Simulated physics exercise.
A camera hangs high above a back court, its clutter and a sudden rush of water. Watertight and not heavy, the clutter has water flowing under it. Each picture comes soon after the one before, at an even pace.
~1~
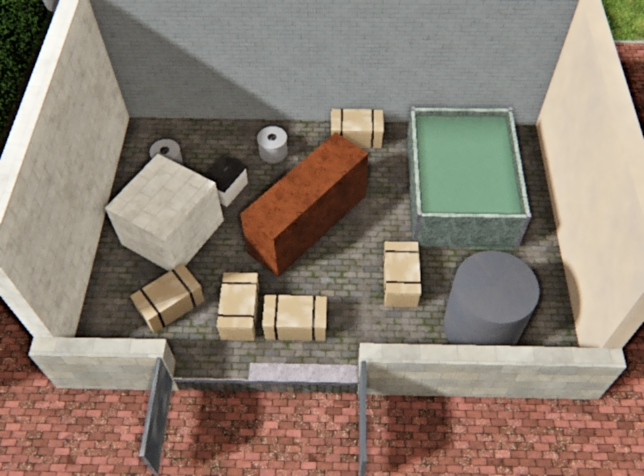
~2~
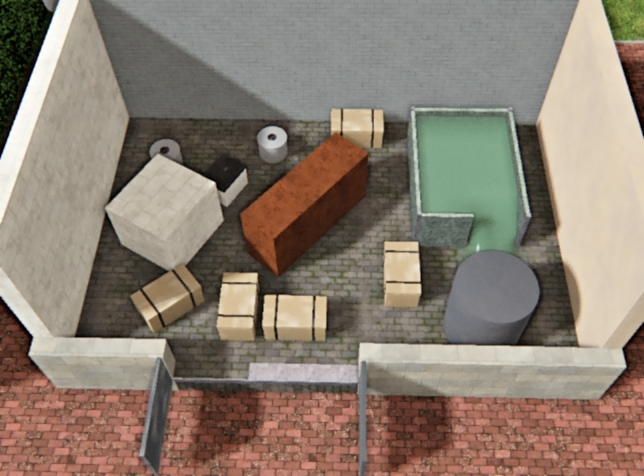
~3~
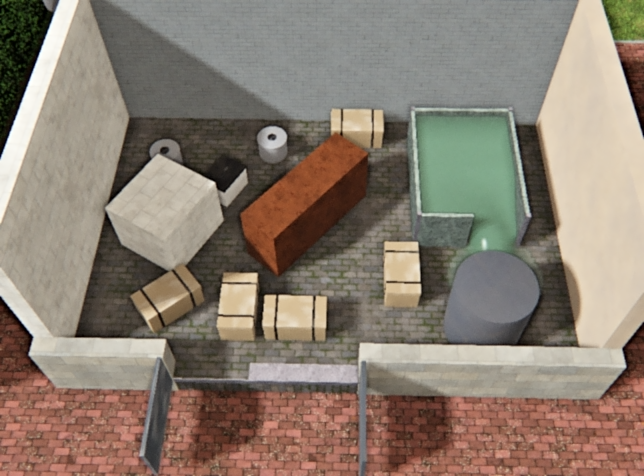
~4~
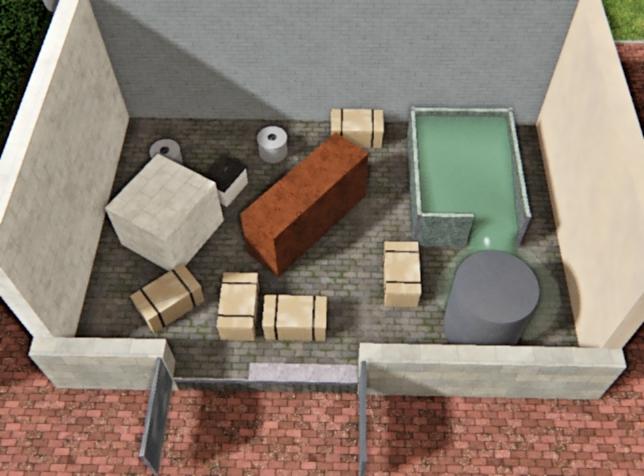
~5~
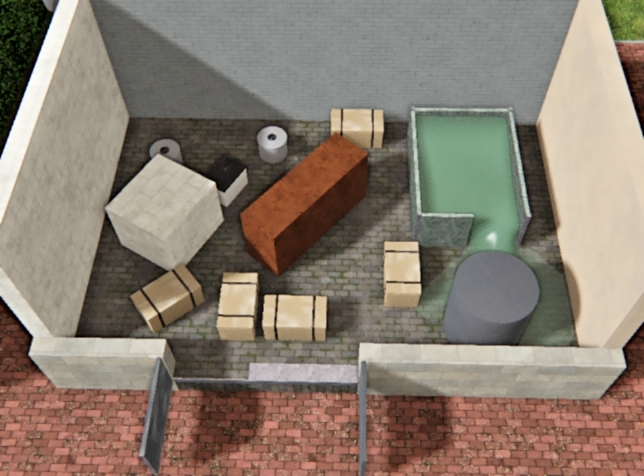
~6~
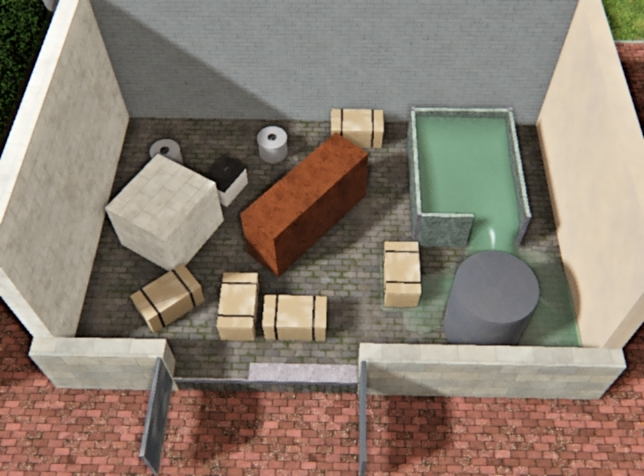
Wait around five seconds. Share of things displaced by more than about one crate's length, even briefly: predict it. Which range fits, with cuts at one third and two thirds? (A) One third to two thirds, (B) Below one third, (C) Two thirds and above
Below one third.
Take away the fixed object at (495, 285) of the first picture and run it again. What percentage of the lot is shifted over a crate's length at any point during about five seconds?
Roughly 0 in a hundred.
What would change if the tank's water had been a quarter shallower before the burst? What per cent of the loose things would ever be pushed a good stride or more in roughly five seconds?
Near 0 % of the lot.
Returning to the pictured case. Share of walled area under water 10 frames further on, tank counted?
Wet share: Around 35 %.
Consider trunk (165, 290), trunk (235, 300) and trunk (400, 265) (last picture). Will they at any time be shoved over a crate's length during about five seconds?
Short of that; short of that; goes that far.
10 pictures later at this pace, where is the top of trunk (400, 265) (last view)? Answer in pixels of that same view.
Somewhere near (362, 264).
A moment on, 0 of 8 are well off their spots; 0 afloat.
Next, 1 of 8 are well off their spots; 0 afloat.
Later, 1 of 8 are well off their spots; 0 afloat.
In the end, 1 of 8 are well off their spots, and 1 have been at some point; 0 afloat.
